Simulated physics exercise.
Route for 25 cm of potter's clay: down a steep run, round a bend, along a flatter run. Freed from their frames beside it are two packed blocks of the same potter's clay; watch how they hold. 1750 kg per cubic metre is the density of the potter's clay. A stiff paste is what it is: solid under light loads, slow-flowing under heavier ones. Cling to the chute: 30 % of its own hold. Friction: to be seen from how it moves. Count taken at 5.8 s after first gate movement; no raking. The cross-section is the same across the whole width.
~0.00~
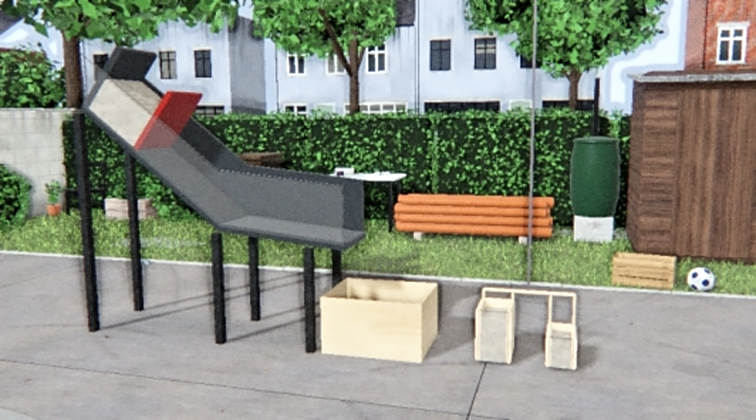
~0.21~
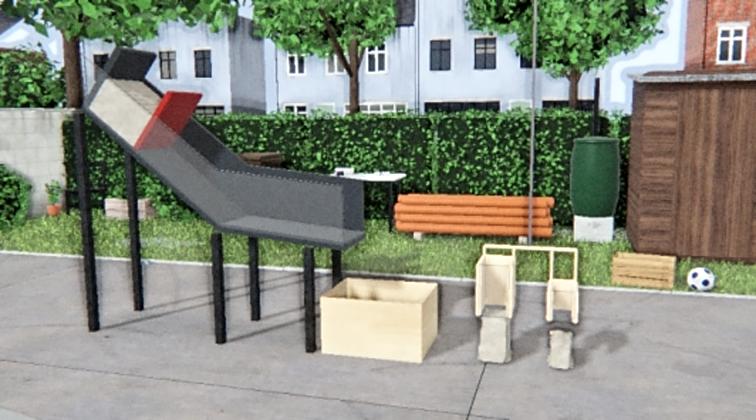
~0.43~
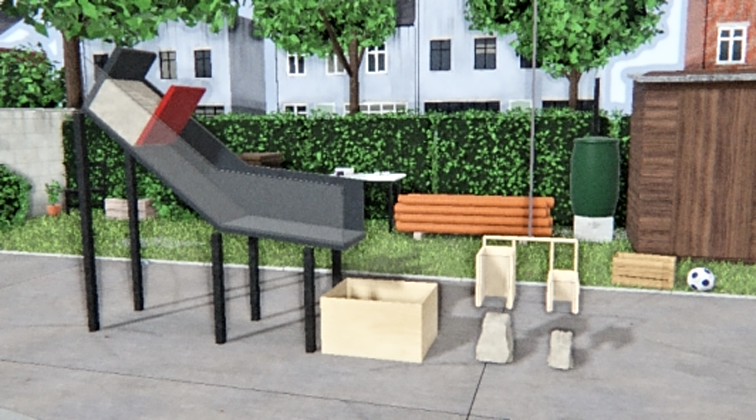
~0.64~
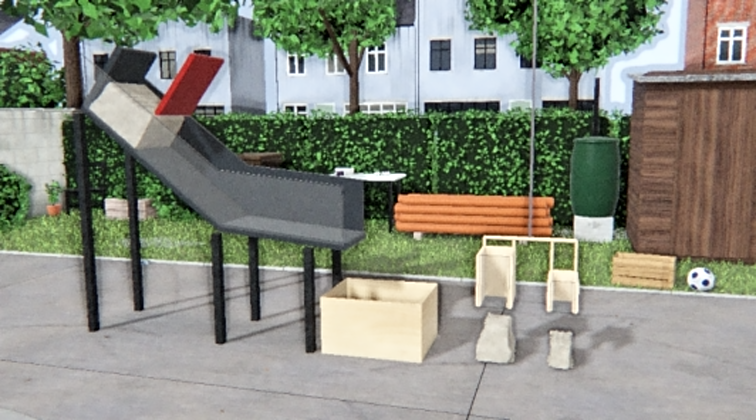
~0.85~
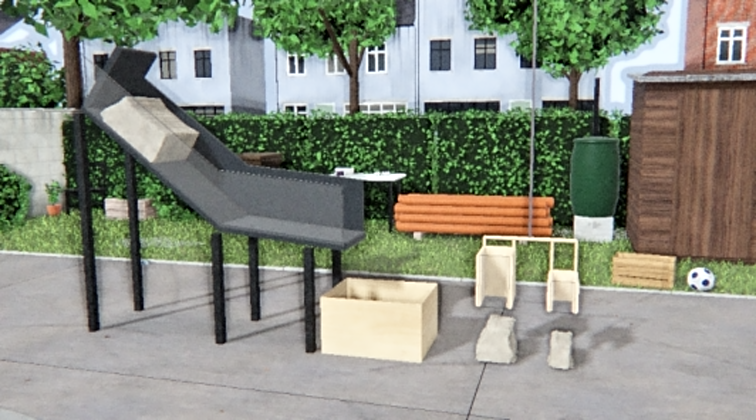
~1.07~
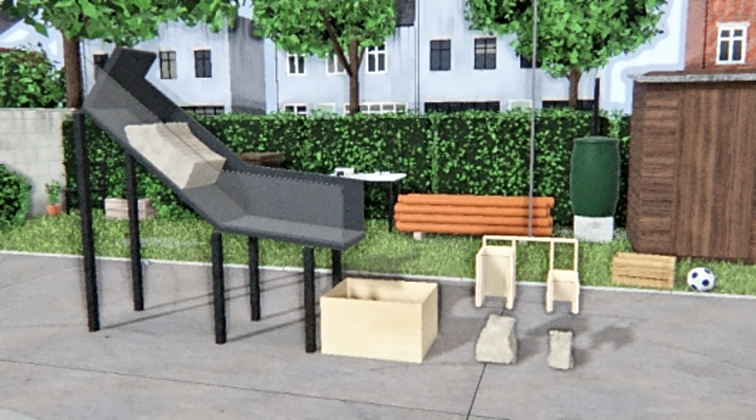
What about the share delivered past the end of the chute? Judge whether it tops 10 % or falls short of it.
It falls short of 10 %.
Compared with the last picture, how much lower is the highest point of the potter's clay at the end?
About 54 cm.
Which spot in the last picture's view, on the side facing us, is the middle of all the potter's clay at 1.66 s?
The middle is near (265, 219) in that view.
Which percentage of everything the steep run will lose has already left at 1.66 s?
About 100 %.
By 1.66 s, 4 % is on the steep run, 96 % on the flatter one and 0 % past the end.
By 2.37 s, none is on the steep run, all on the flatter one and 0 % past the end.
By 3.08 s, none is on the steep run, all on the flatter one and 0 % past the end.
By 3.78 s, none is on the steep run, all on the flatter one and 0 % past the end.
By 6.20 s, at the end, none is on the steep run, all on the flatter one and 0 % past the end.
